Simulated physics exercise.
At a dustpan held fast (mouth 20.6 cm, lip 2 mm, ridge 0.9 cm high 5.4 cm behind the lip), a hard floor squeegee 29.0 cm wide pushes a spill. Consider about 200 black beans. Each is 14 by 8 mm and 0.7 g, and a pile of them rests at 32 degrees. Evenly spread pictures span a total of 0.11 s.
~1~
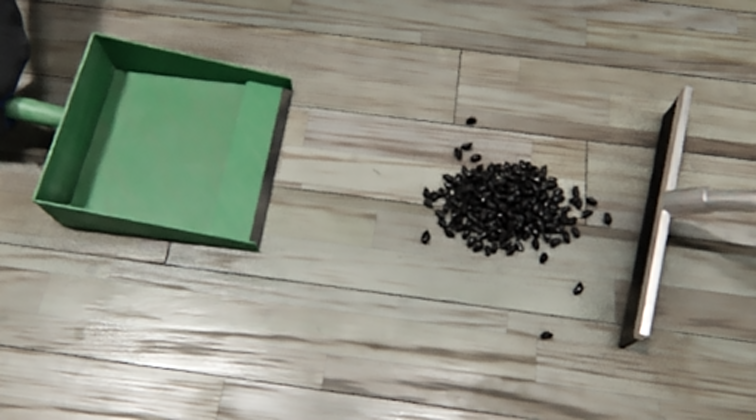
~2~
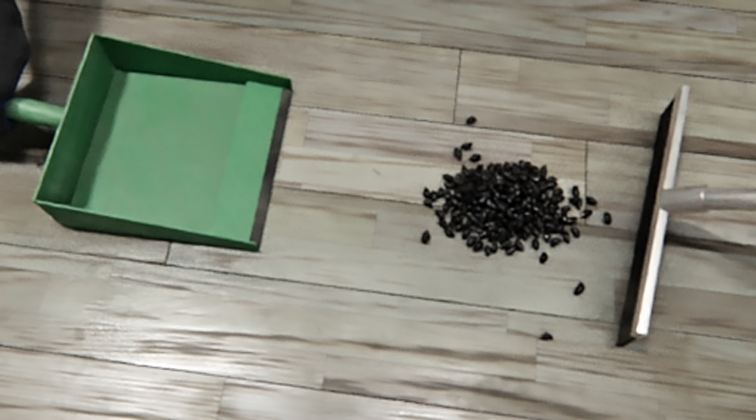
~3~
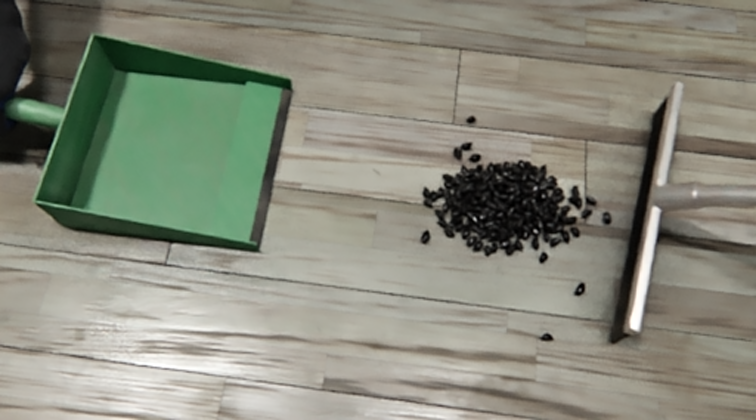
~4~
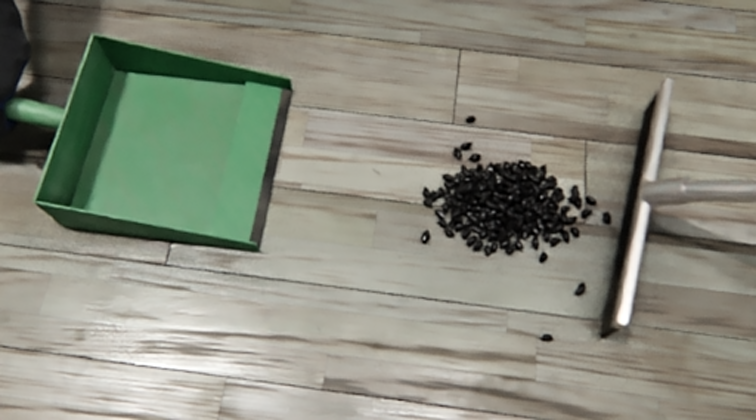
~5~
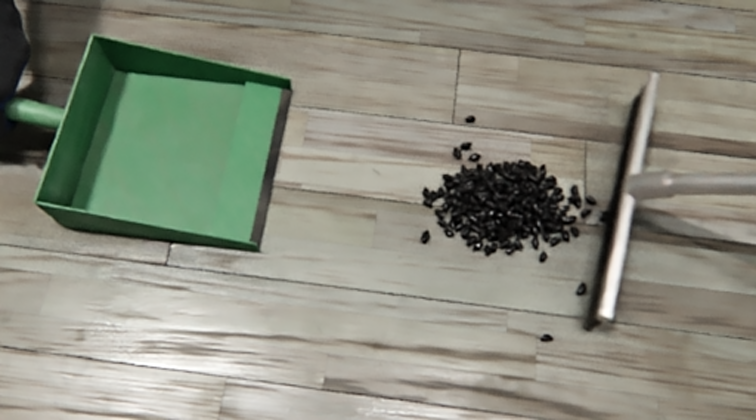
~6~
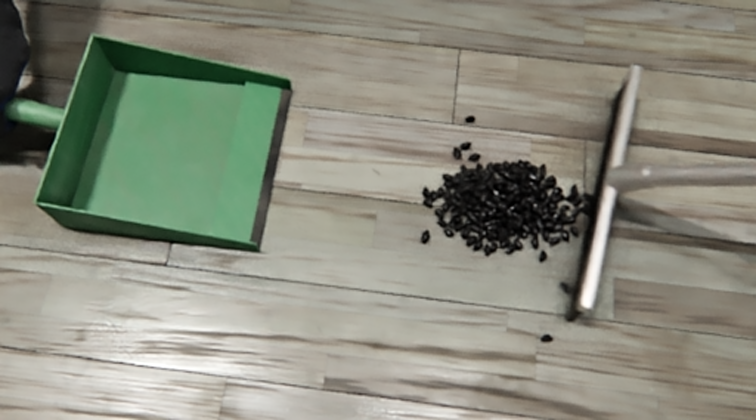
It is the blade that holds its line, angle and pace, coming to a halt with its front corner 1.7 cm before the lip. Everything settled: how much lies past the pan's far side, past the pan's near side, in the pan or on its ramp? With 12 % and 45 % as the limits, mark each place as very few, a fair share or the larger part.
My call: Far side: A fair share; near side: Very few; pan: A fair share.
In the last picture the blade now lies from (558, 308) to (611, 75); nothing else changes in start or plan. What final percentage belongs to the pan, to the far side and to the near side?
Pan 50; far 20; near 5.
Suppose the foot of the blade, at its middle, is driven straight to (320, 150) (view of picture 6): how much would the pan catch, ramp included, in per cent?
I'd expect around 45 per cent.
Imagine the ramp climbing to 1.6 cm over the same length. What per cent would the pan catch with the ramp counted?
30 per cent.
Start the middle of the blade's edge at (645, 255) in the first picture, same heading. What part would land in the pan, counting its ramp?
35 per cent, roughly.
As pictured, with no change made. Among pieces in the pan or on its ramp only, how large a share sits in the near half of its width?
20 per cent.
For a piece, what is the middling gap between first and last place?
It comes to some 30 cm.
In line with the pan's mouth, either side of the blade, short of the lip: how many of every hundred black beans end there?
That comes to near 30 percent.
Then, 0.20 s after the last picture, middle of the blade 20 cm from the lip; 0 % over the lip, far side 5 %, near side 0 %.
Then, 0.33 s after the last picture, middle of the blade 9 cm from the lip; 0 % over the lip, far side 20 %, near side 5 %.
Then, 0.58 s after the last picture, middle of the blade 4 cm from the lip; 35 % over the lip, far side 30 %, near side 5 %.
In the end, far side 30 %, near side 5 %, pan 35 %, in front of the lip or behind the blade 30 %.
